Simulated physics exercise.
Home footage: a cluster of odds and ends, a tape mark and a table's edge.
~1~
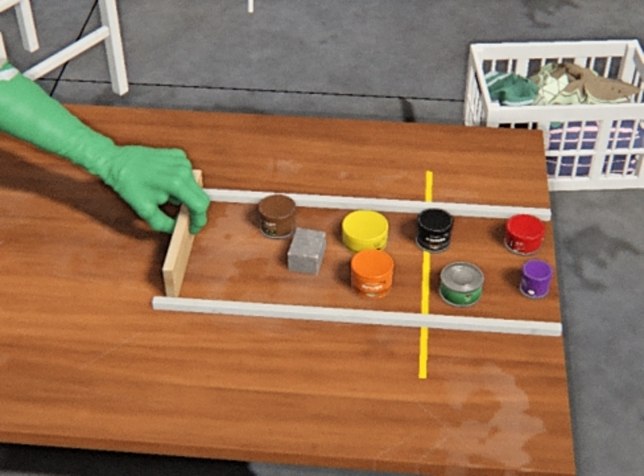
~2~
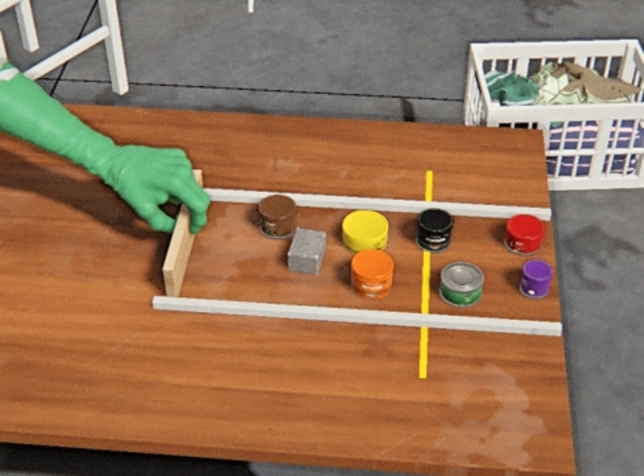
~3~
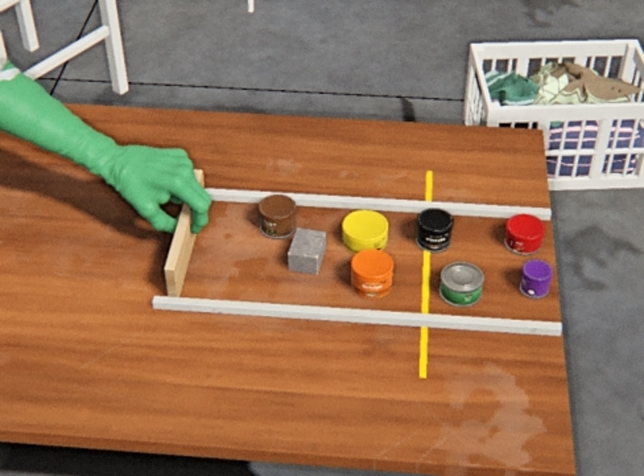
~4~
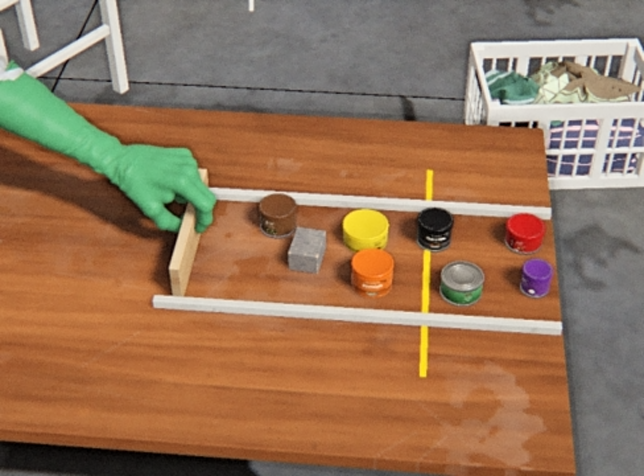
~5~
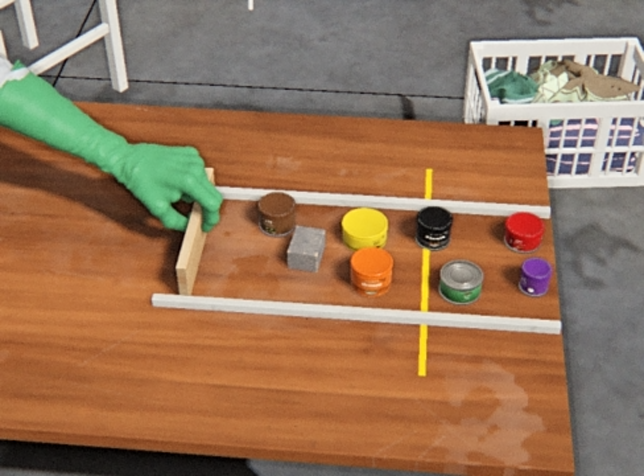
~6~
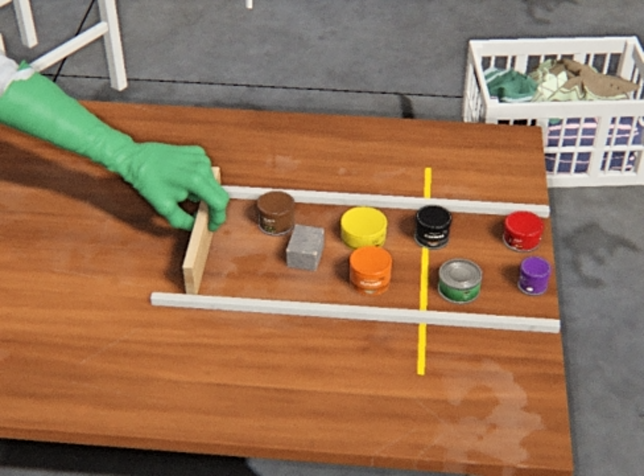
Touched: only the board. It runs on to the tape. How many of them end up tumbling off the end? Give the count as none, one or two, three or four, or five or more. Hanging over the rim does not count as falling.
The count is none.
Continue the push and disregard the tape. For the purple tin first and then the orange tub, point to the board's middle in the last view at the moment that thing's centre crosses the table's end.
Near (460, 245) in the first case, near (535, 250) in the other.
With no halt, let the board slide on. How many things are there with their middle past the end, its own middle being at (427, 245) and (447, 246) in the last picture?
The counts are 0 and 1.
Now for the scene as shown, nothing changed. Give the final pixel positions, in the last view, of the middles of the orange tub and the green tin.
Approximately (445, 281) for one, approximately (486, 282) for the other.
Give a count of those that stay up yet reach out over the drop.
As for overhanging, the count is 1.
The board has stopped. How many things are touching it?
The number is 3.
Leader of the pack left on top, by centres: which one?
Result - the red pot.
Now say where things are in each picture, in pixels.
The first picture shows purple tin (536, 280); red pot (524, 235); green tin (461, 285); board (185, 233); tape (426, 264).
The second picture shows red pot (525, 235); grey block (307, 251).
The third picture shows green tin (462, 285); board (186, 233).
The fourth picture shows purple tin (536, 278); orange tub (372, 273).
The fifth picture shows red pot (524, 233); brown pot (277, 214).
The sixth picture shows purple tin (534, 276); red pot (523, 232); green tin (460, 282); board (204, 230); tape (425, 261).
Soon after, none off yet; purple tin at rest near (534, 276); red pot at rest near (523, 232); green tin at rest near (460, 282).
In the end, the number that fall off is zero.
